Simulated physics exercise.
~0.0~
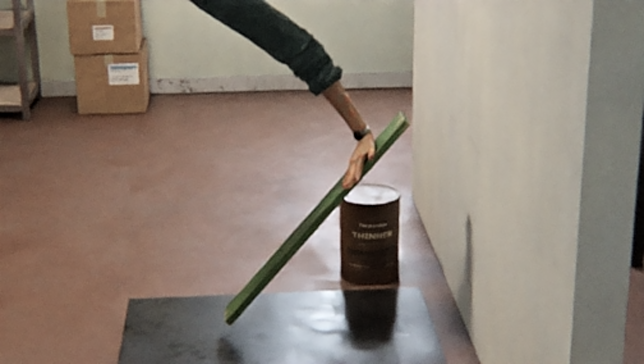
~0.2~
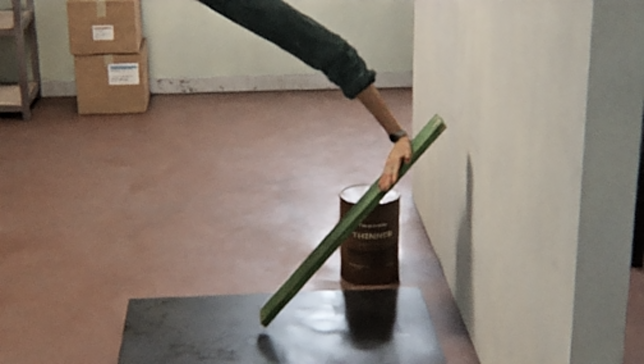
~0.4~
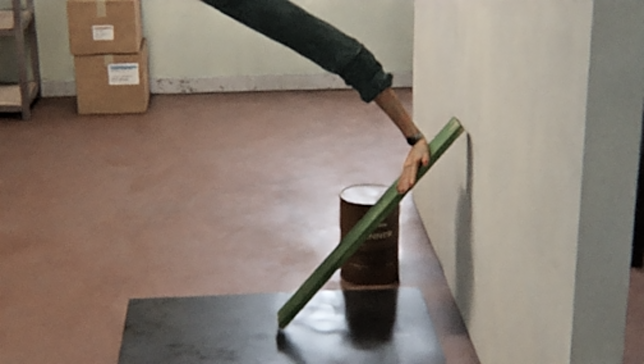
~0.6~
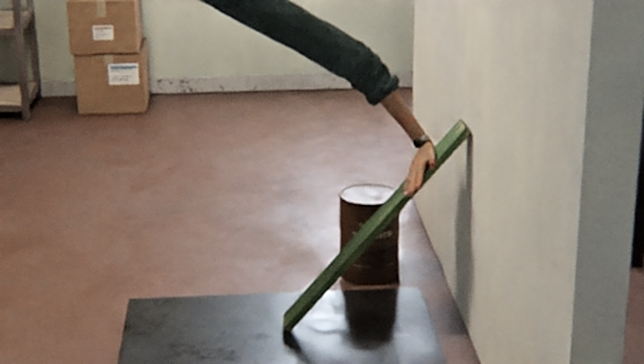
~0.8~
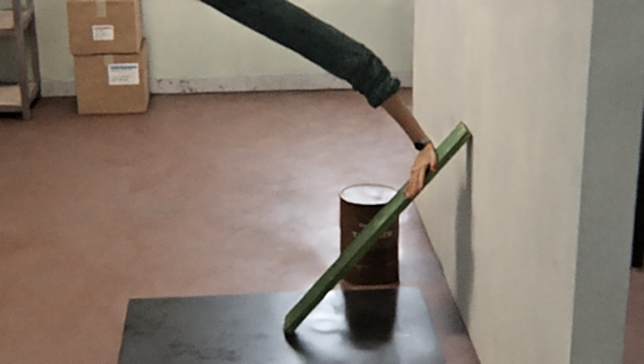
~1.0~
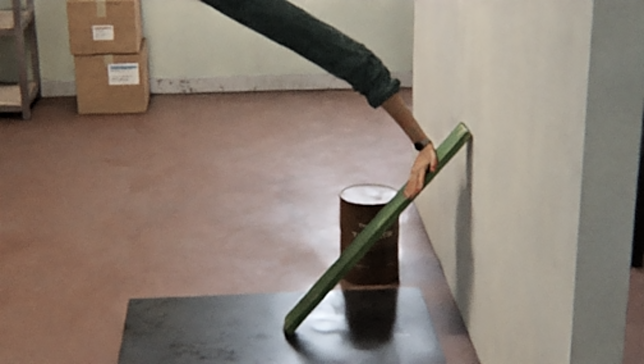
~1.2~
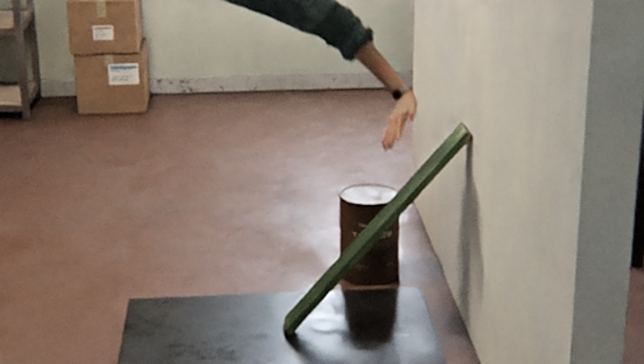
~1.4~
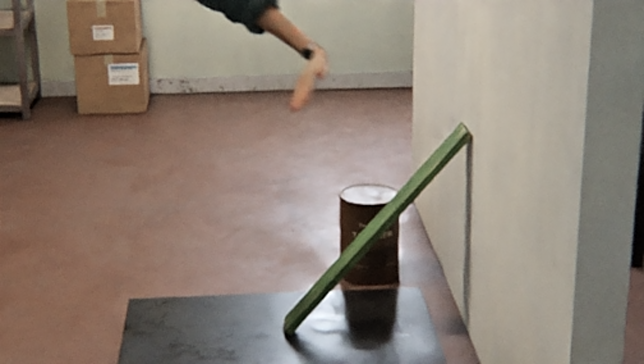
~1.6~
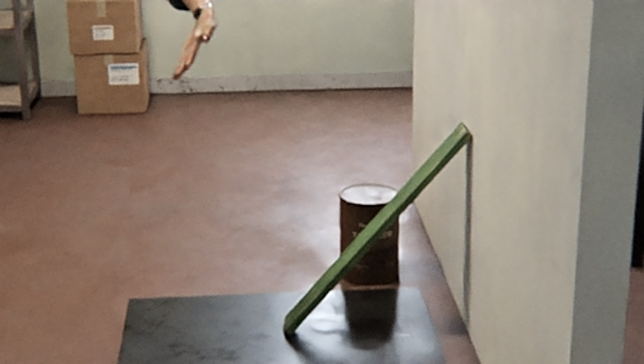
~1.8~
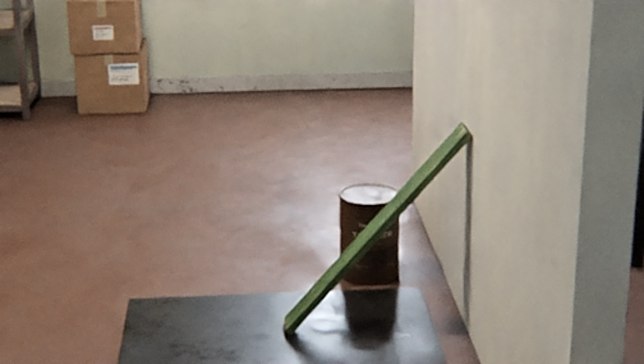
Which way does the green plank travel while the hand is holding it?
The green plank moves to the right, toward the pale wall.
